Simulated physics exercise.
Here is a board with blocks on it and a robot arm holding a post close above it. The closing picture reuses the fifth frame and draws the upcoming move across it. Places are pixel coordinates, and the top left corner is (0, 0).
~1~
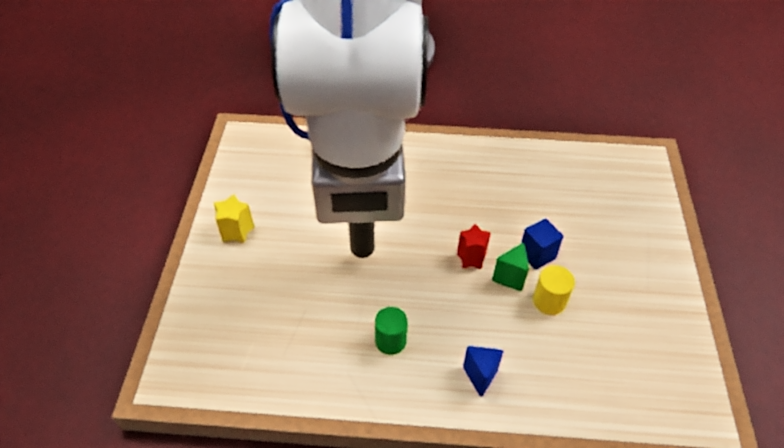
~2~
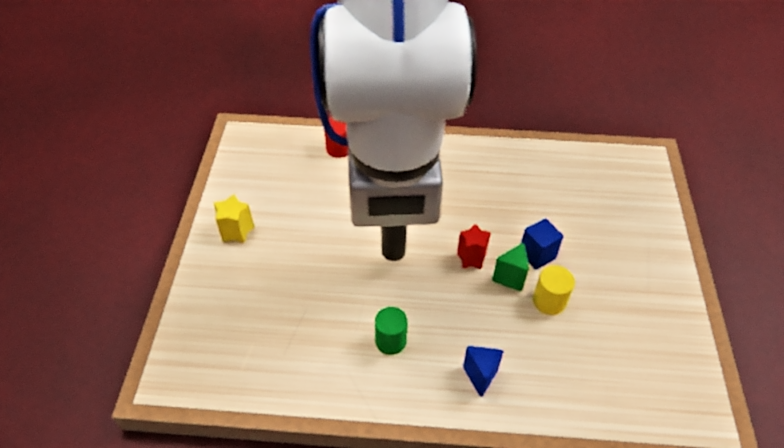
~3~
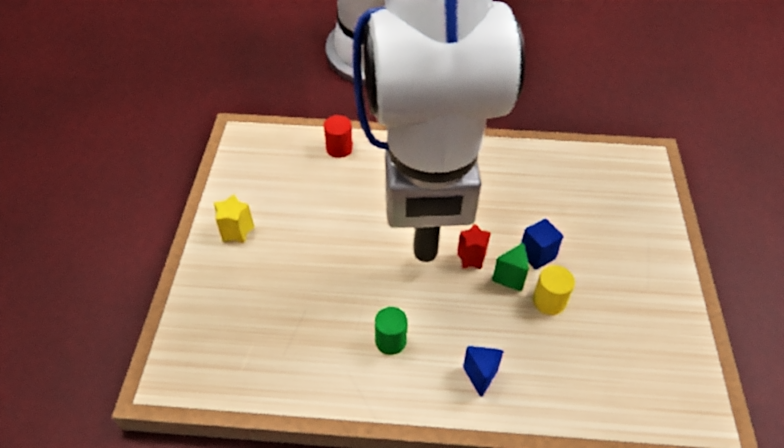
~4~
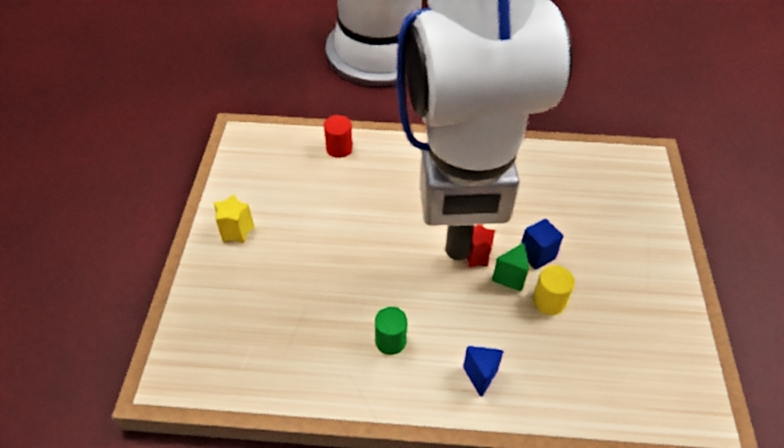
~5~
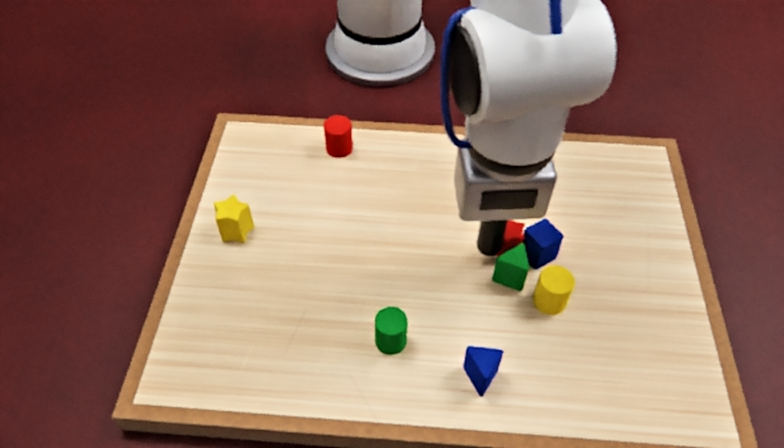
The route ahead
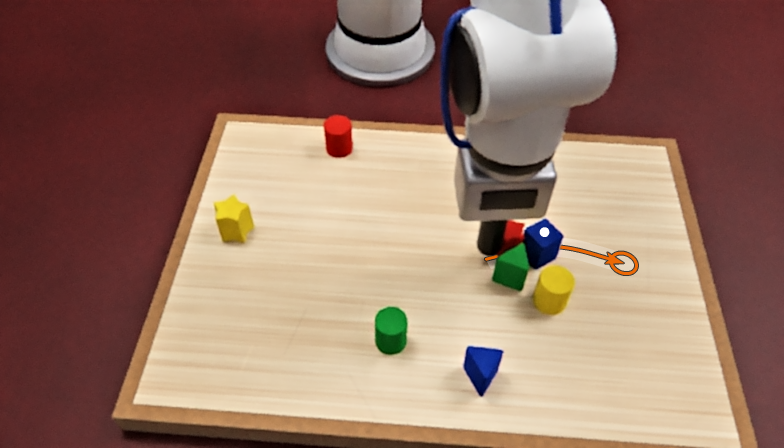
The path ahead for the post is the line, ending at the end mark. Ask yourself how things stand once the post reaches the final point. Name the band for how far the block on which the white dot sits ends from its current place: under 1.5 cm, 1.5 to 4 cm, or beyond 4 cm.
The answer here is over 4 cm.
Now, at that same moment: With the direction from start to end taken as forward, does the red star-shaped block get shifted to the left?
In short: Yes.
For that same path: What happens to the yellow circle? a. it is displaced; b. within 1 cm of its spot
Answer: B.
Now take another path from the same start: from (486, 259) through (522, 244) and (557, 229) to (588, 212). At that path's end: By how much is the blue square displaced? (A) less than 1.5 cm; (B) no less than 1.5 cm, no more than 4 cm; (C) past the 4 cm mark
B (no less than 1.5 cm, no more than 4 cm)
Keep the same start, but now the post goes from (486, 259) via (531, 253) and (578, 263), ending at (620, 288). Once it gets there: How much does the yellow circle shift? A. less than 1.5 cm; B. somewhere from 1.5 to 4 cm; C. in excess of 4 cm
The one that fits is A, less than 1.5 cm.
Path on the board, from (486, 259) by way of (530, 248) and (576, 250) to (624, 263); the dot is on the blue square.
On the path given first. One third of the way, post (534, 236); red star-shaped block (548, 210), turned 30° anticlockwise; blue square (571, 228), turned 70° clockwise.
Two thirds of the way, post (582, 238); red star-shaped block (559, 205), turned 70° anticlockwise; blue square (617, 229), turned 60° clockwise.
At the end, post (630, 251); red star-shaped block (559, 205), turned 70° anticlockwise; green triangular block in place; blue square (655, 230); yellow circle in place.
